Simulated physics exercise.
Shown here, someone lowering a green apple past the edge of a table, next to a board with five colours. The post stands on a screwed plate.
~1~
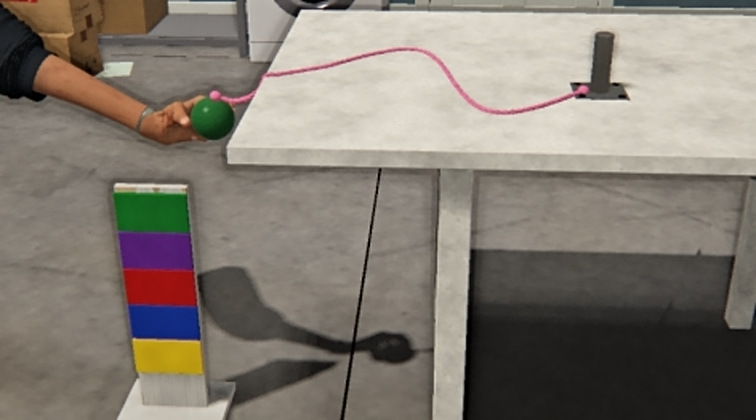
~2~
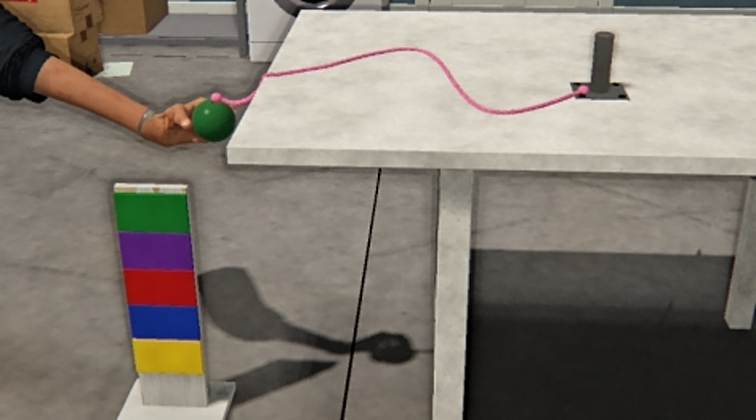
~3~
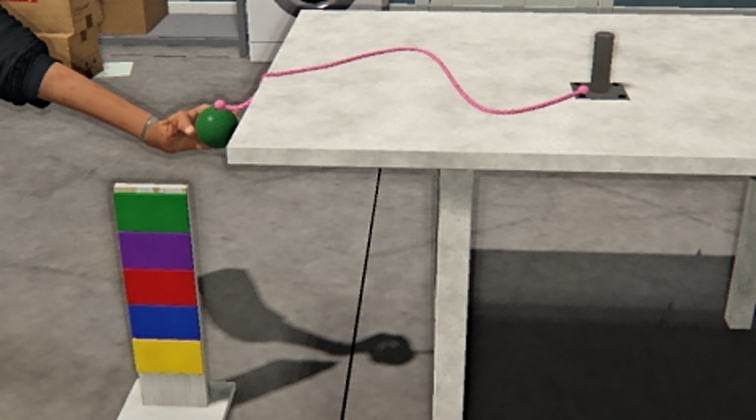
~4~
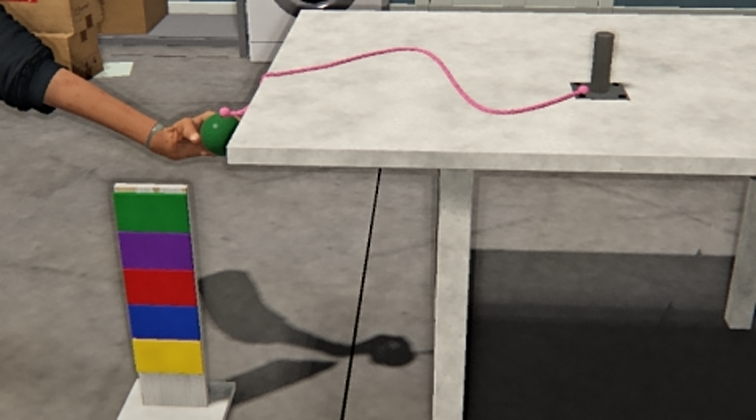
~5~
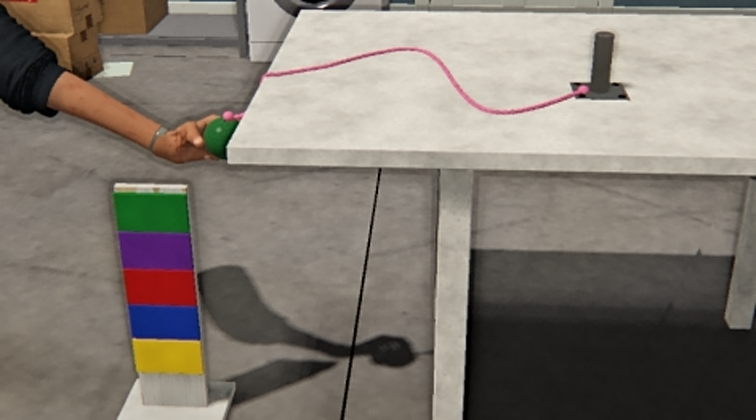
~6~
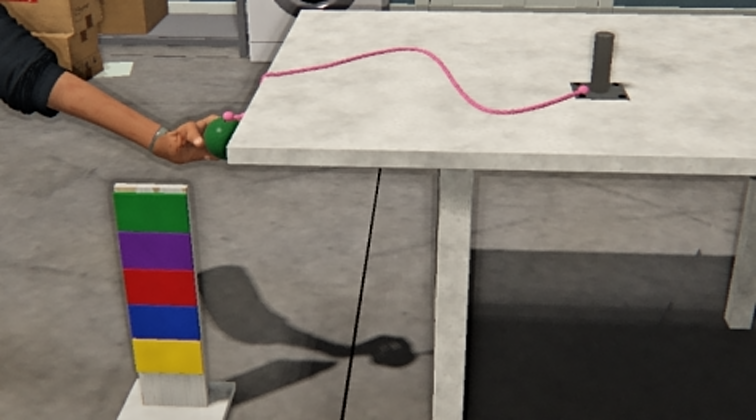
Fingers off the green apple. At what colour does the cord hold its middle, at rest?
Its centre hangs level with the blue band.
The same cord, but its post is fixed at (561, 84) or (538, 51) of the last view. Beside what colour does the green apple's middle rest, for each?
Taking them in turn: Yellow; yellow.
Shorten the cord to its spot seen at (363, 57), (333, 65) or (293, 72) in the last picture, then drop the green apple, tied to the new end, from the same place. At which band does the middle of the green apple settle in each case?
It would be none, it hangs higher; green; purple.
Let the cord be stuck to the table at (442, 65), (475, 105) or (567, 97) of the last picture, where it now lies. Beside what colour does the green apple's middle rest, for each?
Taking them in turn: Green; red; blue.
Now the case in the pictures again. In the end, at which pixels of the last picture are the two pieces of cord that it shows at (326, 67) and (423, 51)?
About (271, 213), and the other about (259, 96).
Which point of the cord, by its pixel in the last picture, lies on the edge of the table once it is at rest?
At (427, 53), roughly.
Soon after, apple near (295, 295); level with red.
Then, apple near (259, 339); level with blue.
At rest, apple near (280, 342); level with blue. Its middle rests at the blue band.
